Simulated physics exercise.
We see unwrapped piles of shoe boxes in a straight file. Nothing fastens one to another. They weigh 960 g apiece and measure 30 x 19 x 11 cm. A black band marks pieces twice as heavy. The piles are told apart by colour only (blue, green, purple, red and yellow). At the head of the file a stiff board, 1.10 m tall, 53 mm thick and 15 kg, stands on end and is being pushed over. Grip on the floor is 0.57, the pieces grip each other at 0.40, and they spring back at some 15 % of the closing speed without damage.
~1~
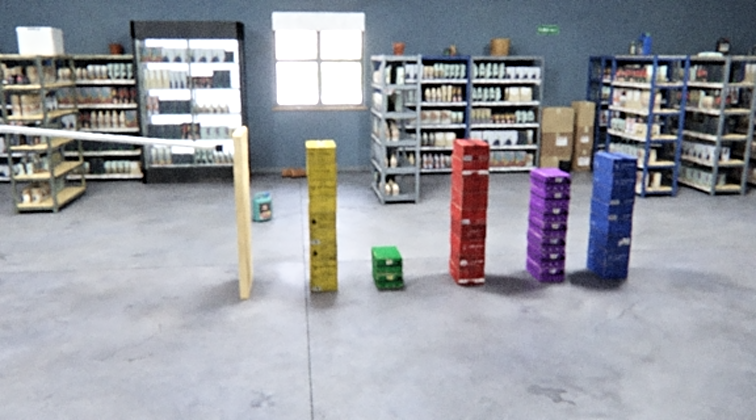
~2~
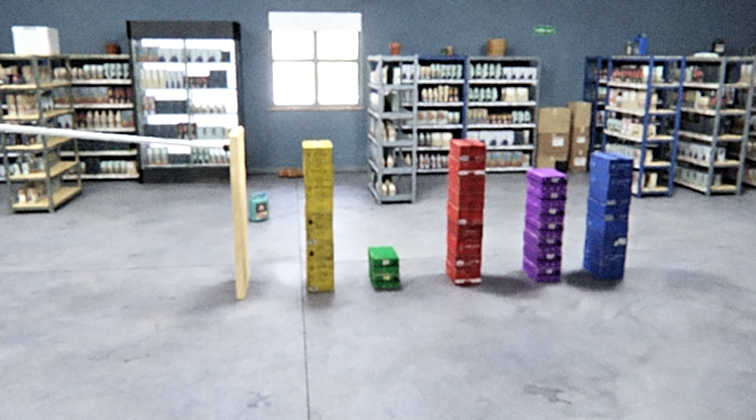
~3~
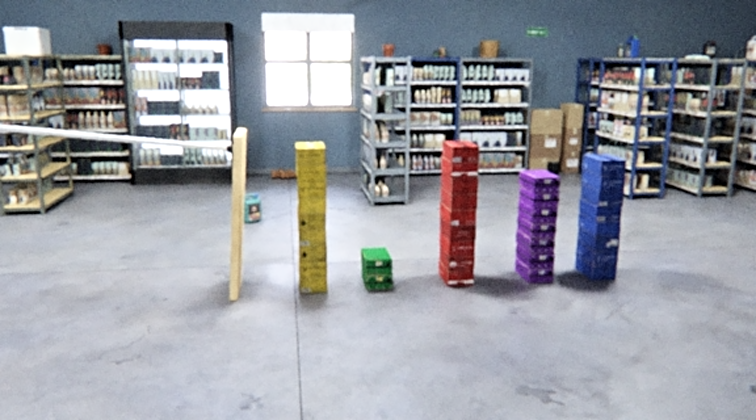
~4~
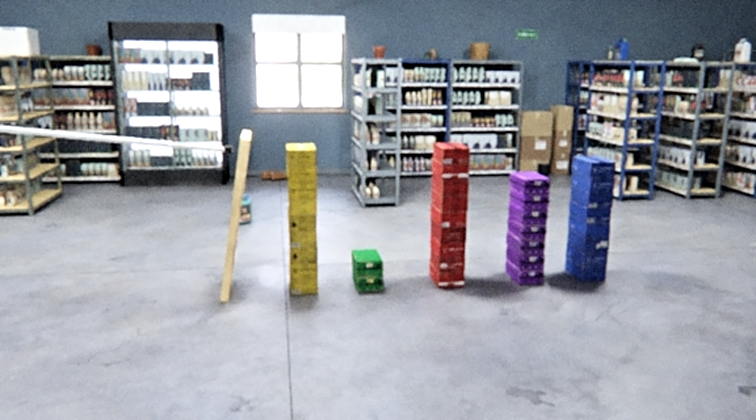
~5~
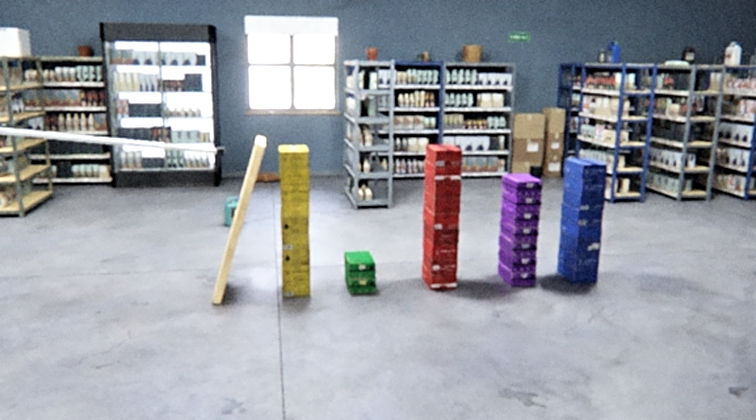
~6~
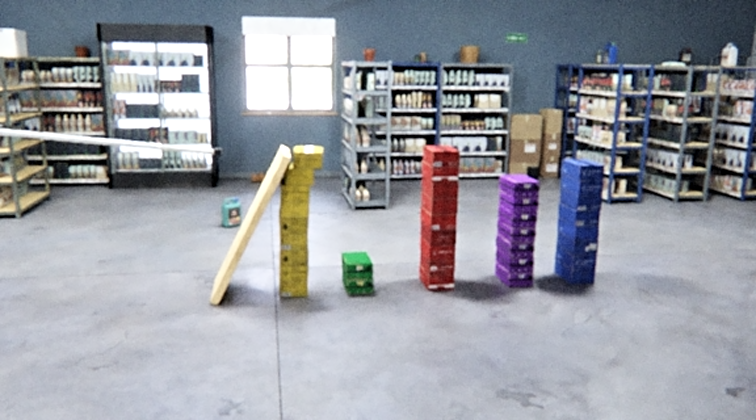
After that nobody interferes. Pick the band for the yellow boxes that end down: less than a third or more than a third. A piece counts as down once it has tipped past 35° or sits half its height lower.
Ending down: Upwards of a third.
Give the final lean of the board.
About 65°.
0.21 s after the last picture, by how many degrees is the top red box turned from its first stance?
Some 0°.
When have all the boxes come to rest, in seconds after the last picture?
At about 2.5 s.
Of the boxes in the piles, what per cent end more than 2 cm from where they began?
65 per cent.
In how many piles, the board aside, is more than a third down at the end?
2 of them.
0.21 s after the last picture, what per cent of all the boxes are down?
0 per cent by then.
Then, 0.21 s after the last picture, board 40° from upright; none of the 9 yellow boxes down (0 of 35 in all colours); top yellow box leaning 16°, 51 mm lower.
Then, 0.43 s after the last picture, board 62° from upright; 8 of the 9 yellow boxes down (8 of 35 in all colours); top yellow box leaning 52°, 35 cm lower.
Then, 0.93 s after the last picture, board 64° from upright; 8 of the 9 yellow boxes down (8 of 35 in all colours); top yellow box 59 cm lower; top red box leaning 25°.
Then, 1.51 s after the last picture, board 64° from upright; 8 of the 9 yellow boxes down (17 of 35 in all colours); top yellow box 59 cm lower; top red box upside down.
At rest, board 64° from upright; 8 of the 9 yellow boxes down (16 of 35 in all colours); top yellow box 59 cm lower; top red box on its side. That is 89 per cent. As the last picture would show them, middles, top yellow box near (409, 239), top red box near (388, 249).
